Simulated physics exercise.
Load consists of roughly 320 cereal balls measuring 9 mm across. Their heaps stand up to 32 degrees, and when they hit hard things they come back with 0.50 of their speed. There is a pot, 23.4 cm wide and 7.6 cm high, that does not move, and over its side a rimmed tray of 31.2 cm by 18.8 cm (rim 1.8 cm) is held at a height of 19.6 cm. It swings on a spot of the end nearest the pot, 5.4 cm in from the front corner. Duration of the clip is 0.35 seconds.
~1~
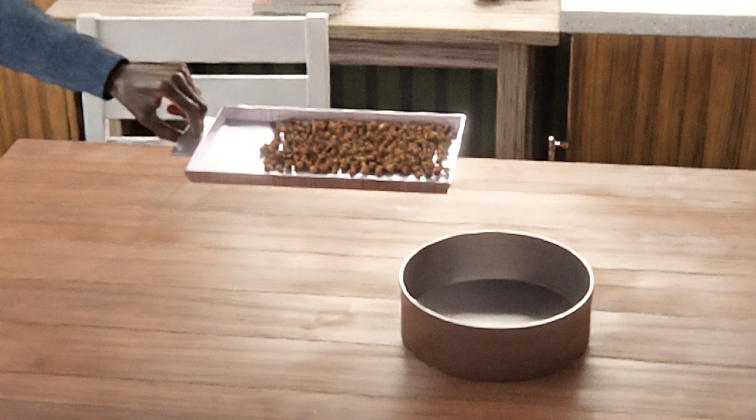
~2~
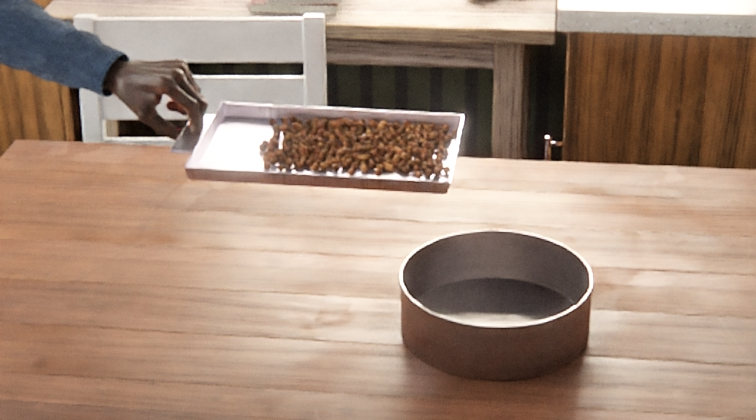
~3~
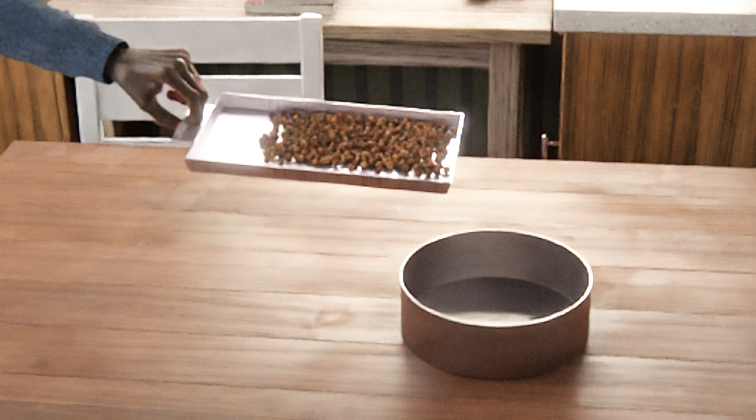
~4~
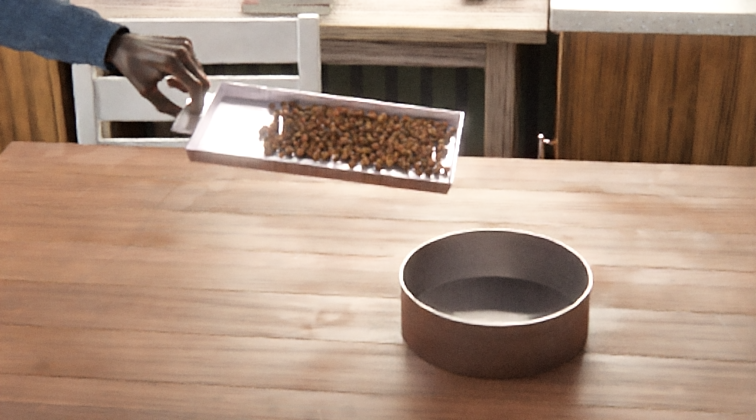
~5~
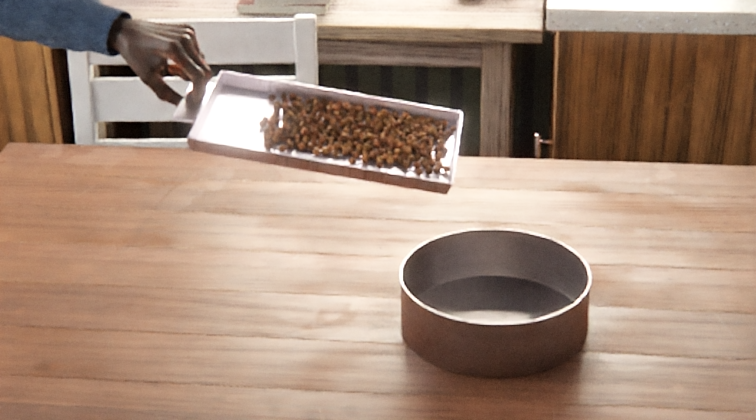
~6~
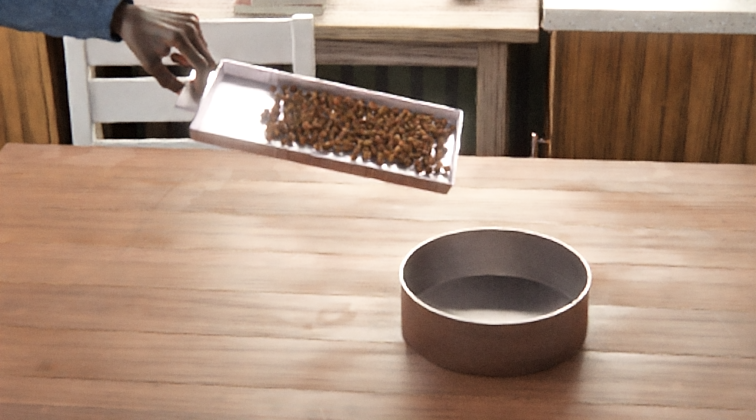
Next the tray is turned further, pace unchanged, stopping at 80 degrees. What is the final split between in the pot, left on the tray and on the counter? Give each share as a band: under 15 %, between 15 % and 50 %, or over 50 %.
One by one: Pot: A little; tray: The greater portion; counter: A little.
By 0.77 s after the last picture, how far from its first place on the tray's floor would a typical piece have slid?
I'd say close to 4 centimetres.
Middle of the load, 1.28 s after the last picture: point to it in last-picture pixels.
(433, 109), roughly.
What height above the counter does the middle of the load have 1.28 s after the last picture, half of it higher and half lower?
Roughly 26 centimetres.
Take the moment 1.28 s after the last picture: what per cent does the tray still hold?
Around 100 percent of it.
Then, 0.77 s after the last picture, tilt 44 degrees; the tray holds 100 %, the pot 0 %.
Then, 1.28 s after the last picture, tilt 65 degrees; the tray holds 100 %, the pot 0 %.
Then, 1.86 s after the last picture, tilt 80 degrees; the tray holds 100 %, the pot 0 %.
In the end, pot 0 %, tray 100 %, counter 0 %.
